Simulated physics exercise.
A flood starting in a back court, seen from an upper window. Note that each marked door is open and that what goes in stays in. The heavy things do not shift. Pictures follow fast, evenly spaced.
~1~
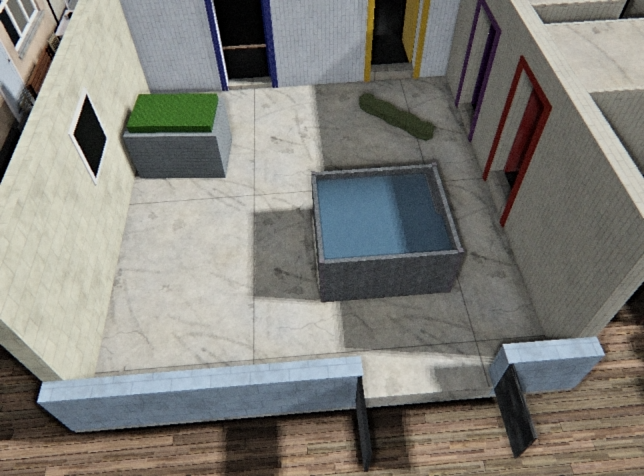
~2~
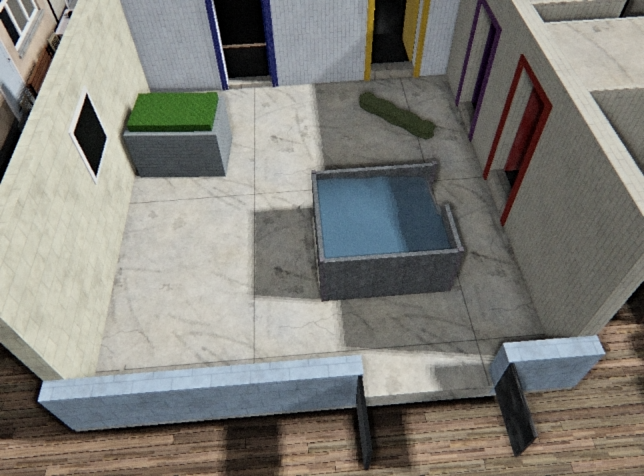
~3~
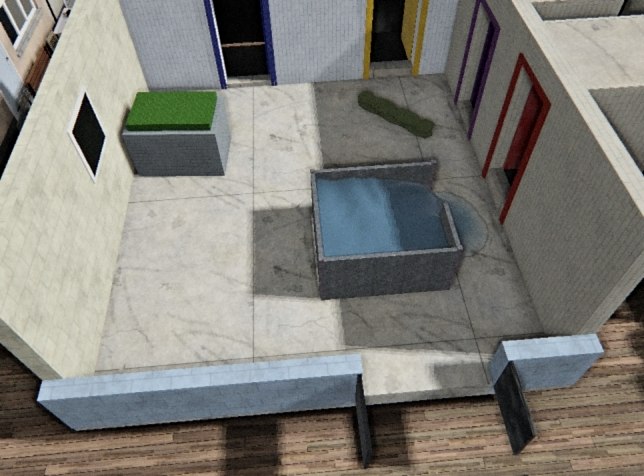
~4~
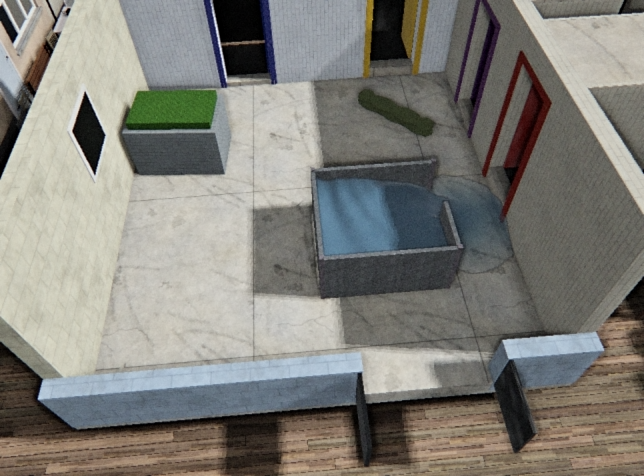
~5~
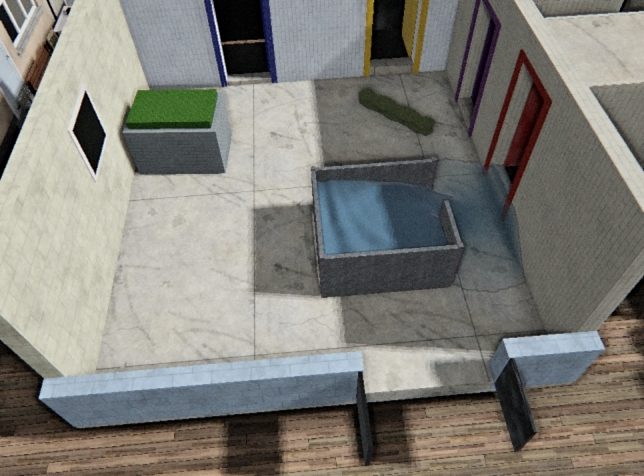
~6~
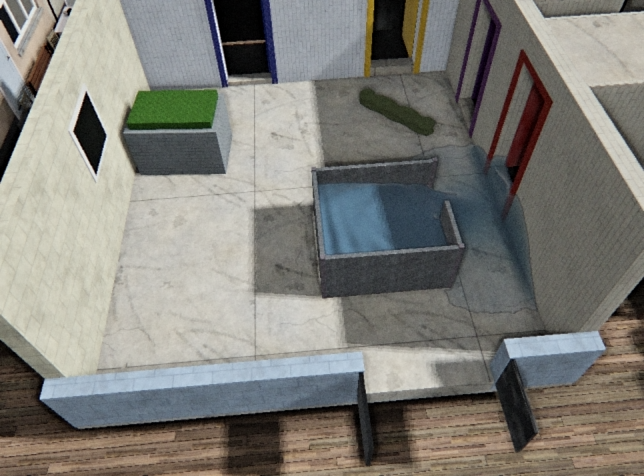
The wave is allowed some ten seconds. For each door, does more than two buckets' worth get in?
Door by door: The yellow door, no; the blue door, no; the purple door, no; the red door, yes.
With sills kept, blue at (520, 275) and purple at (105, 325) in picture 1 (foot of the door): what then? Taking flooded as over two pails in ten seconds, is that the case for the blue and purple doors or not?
Blue: Gets flooded; purple: Does not flood.
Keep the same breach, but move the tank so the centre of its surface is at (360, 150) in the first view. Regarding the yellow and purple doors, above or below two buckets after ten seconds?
My guess: The yellow door stays short of it, while the purple door gets past it.
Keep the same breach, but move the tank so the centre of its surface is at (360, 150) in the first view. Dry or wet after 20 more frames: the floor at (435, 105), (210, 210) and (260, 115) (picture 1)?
Taking the three spots in that order, I'd say drenched, then spared, then drenched.
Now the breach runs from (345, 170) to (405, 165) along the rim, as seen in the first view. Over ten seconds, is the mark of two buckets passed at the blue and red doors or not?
I'd say the blue door crosses the line and the red door stays shy of the line.
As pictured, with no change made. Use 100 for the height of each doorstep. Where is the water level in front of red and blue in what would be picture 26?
100 and 30 %, in that order.
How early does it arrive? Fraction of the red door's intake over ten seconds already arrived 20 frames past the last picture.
Around 100 in a hundred.
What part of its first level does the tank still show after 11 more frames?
About 48 per cent.
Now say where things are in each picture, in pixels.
In the first frame, still water in the open tank at (382, 214).
In the second frame, the front is at a hidden place, out from the gap at (432, 214).
In the third frame, water pours out at (431, 213) and has run to (484, 231).
In the fourth frame, the front is at (511, 249), out from the gap at (430, 213).
In the fifth frame, water pours out at (431, 212) and has run to (480, 165).
In the sixth frame, water pours out at (432, 212) and has run to (473, 146).
A moment on, water covers 15 % of the floor; the yellow door not reached, the blue door not reached, the purple door wet at the sill, nothing in, the red door far over two buckets in.
Next, water covers 25 % of the floor; the yellow door wet at the sill, nothing in, the blue door not reached, the purple door wet at the sill, nothing in, the red door far over two buckets in.
Then, water covers 50 % of the floor; the yellow door under two buckets in, the blue door wet at the sill, nothing in, the purple door wet at the sill, nothing in, the red door far over two buckets in.
Later, water covers 75 % of the floor; the yellow door under two buckets in, the blue door wet at the sill, nothing in, the purple door under two buckets in, the red door far over two buckets in.
In the end, water covers 90 % of the floor; the yellow door under two buckets in, the blue door under two buckets in, the purple door under two buckets in, the red door far over two buckets in.
